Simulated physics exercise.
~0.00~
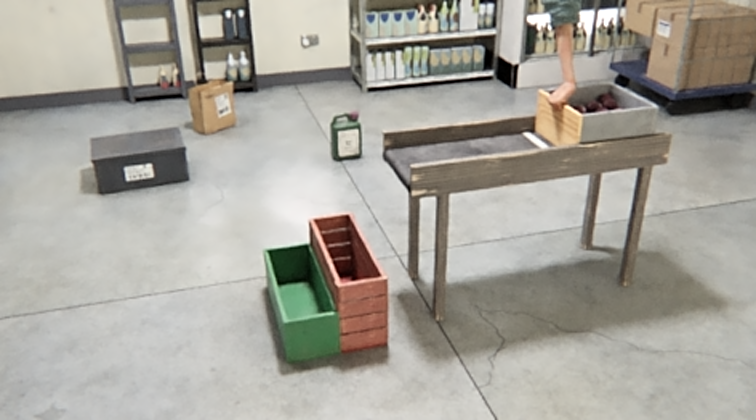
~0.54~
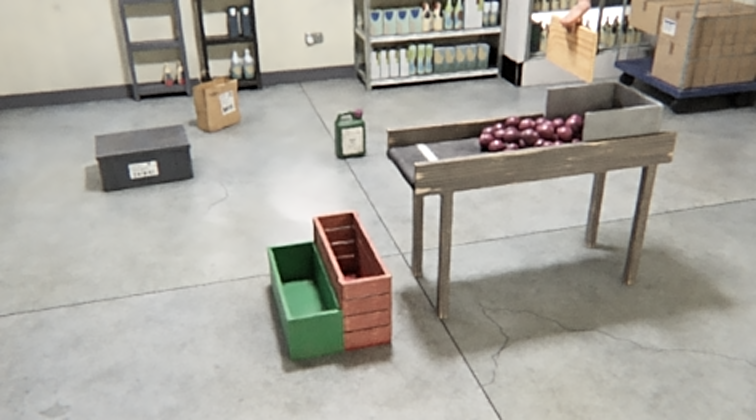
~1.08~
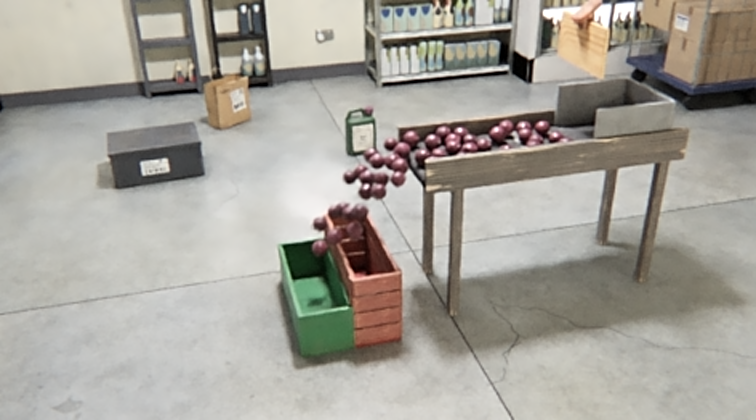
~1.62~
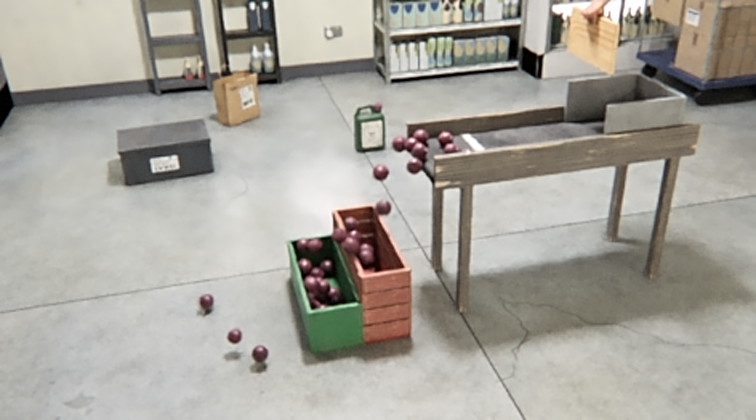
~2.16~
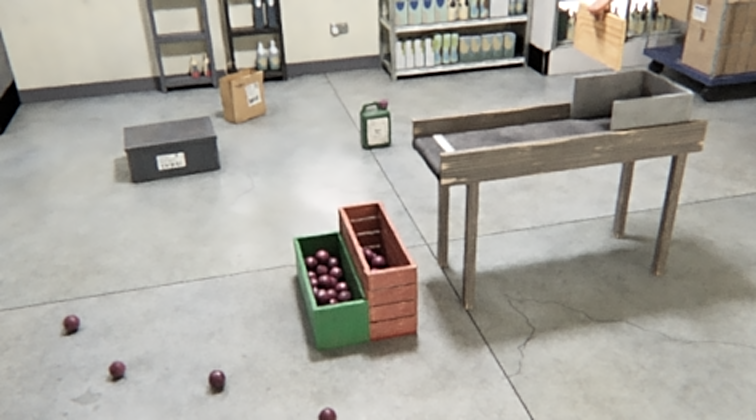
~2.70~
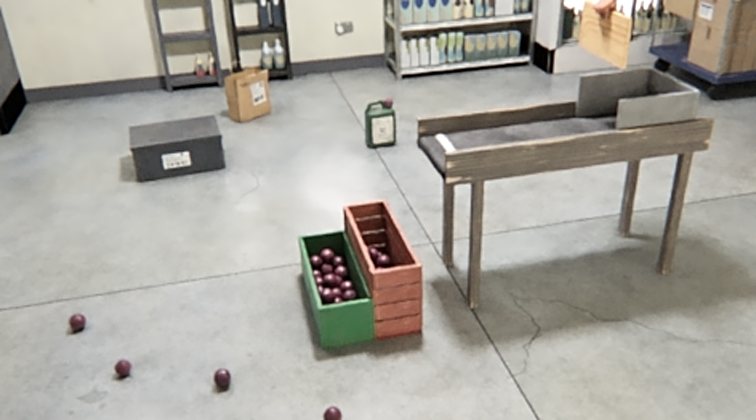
Dark red onions poured off the end of a raised belt after a hand lifted a wooden gate from the grey pen, tumbling into a red box and a green bin beyond it, while four overshot and came to rest on the concrete floor.
